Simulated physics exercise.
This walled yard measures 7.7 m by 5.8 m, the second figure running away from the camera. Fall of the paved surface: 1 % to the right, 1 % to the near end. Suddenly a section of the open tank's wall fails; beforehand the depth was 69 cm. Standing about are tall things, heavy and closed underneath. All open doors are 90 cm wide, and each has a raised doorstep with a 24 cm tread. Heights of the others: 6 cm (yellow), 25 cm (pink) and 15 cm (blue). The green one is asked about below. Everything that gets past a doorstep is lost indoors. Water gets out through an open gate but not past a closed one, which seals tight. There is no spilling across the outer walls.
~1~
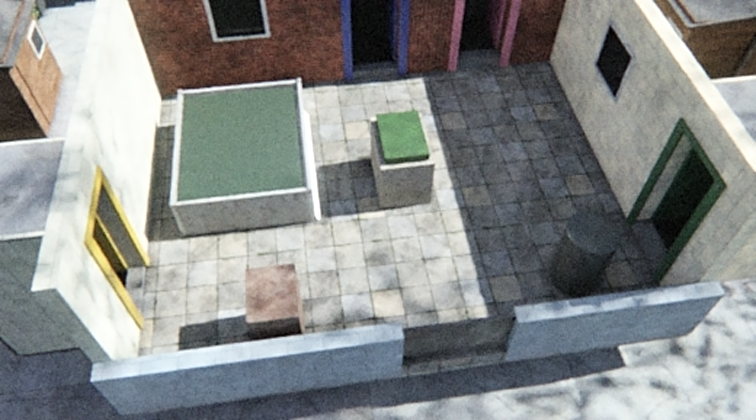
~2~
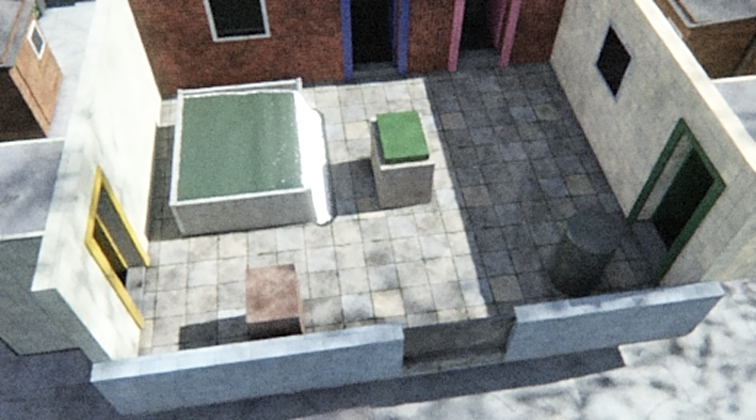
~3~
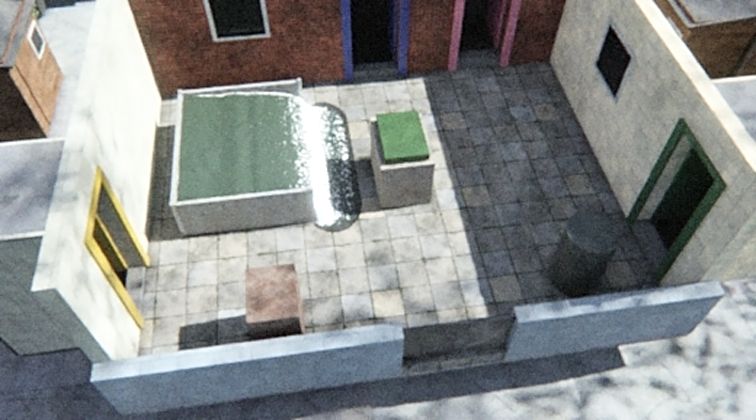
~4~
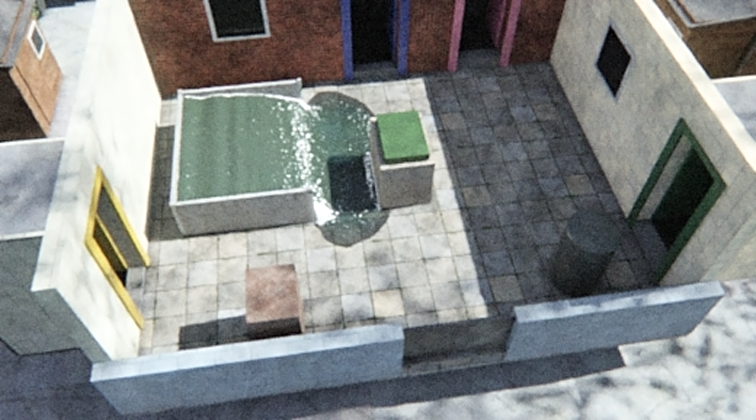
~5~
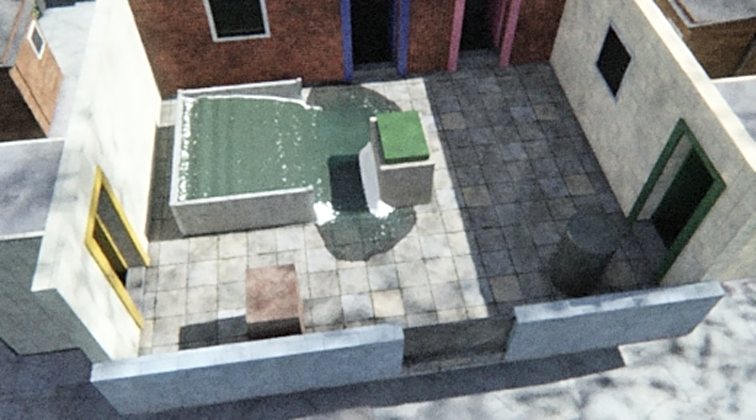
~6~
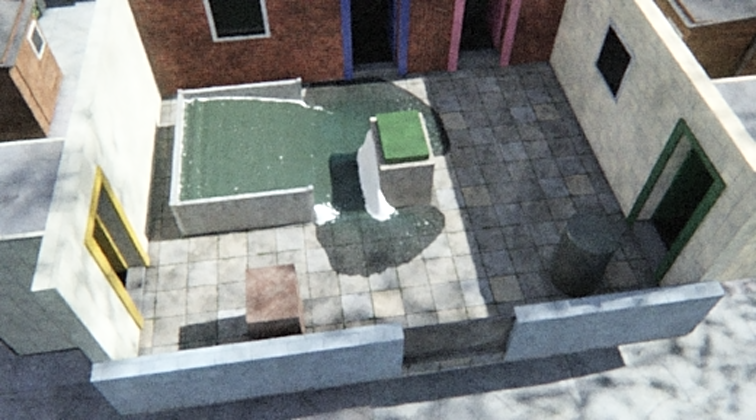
The clip opens on a walled, paved yard with a rectangular tank of still, green water at left. The tank's right side gives way and water pours through onto the paving, then spreads around the green-topped block, fanning toward the back wall and the front of the yard.
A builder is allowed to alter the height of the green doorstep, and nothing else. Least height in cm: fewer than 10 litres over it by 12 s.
Approx. 25 cm.
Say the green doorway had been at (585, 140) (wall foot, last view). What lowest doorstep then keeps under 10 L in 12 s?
19 cm.
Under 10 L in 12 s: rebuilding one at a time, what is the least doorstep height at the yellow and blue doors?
Roughly 11.5 cm at yellow and 22 cm at blue.
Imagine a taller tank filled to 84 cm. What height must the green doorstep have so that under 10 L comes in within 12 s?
Then around 31 centimetres.
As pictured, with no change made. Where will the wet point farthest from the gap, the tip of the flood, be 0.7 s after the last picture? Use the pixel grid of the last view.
(565, 105).
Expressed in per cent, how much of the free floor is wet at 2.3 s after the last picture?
Near 65 per cent of the open floor.
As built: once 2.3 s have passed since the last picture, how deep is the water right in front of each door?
In cm: Yellow 0, green 5, pink 14, blue 23.
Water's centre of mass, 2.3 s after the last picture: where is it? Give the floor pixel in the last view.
(405, 166), roughly.
Then, 0.7 s after the last picture water covers 40 % of the floor, deepest (52 cm) near (369, 184); it has not reached the green door.
Then, 2.3 s after the last picture water covers 65 % of the floor, deepest (40 cm) near (550, 74); 5 cm at the green door, 0 litres in over its 22 cm doorstep.
Then, 11.3 s after the last picture water covers 100 % of the floor, deepest (16 cm) near (643, 318); 14 cm at the green door, 32 litres in over its 22 cm doorstep.
At the green door as built, the water peaked near 29 cm, 4.3 s after the last picture.
Run again over the same 12 s with other heights there, 24 litres in over 23 cm, 0 litres over 31.5 cm. The limit of 10 litres is kept from about 25 cm up.
